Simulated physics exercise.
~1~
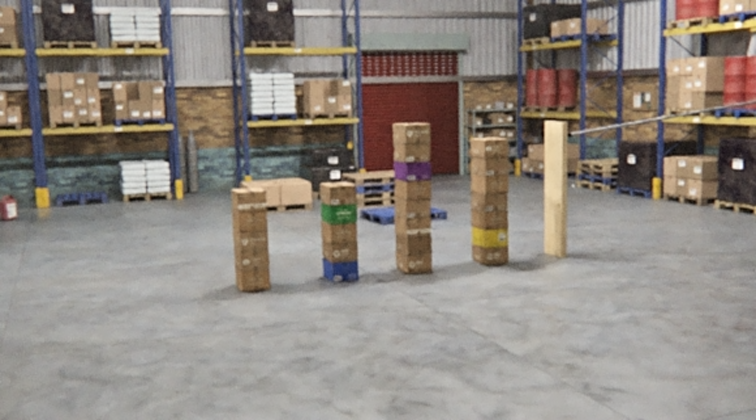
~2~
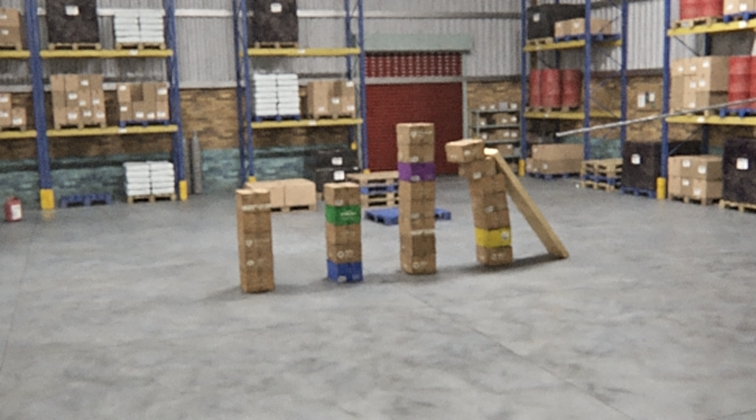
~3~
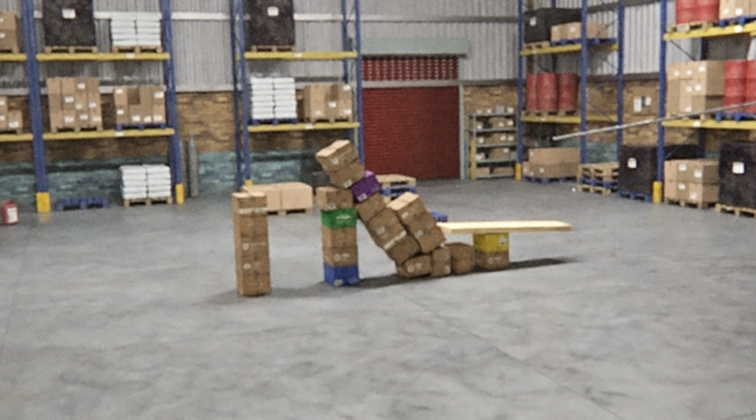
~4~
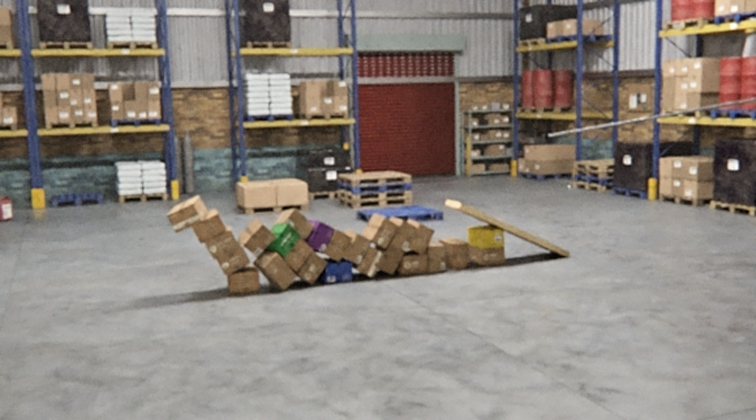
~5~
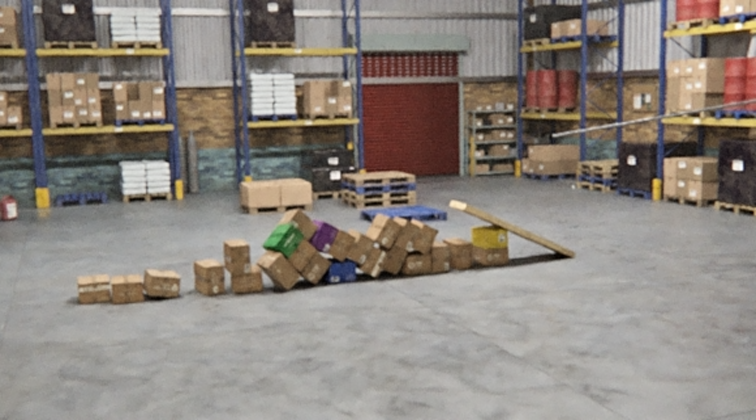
A wooden board tips left and topples the stacks of cartons one after another.
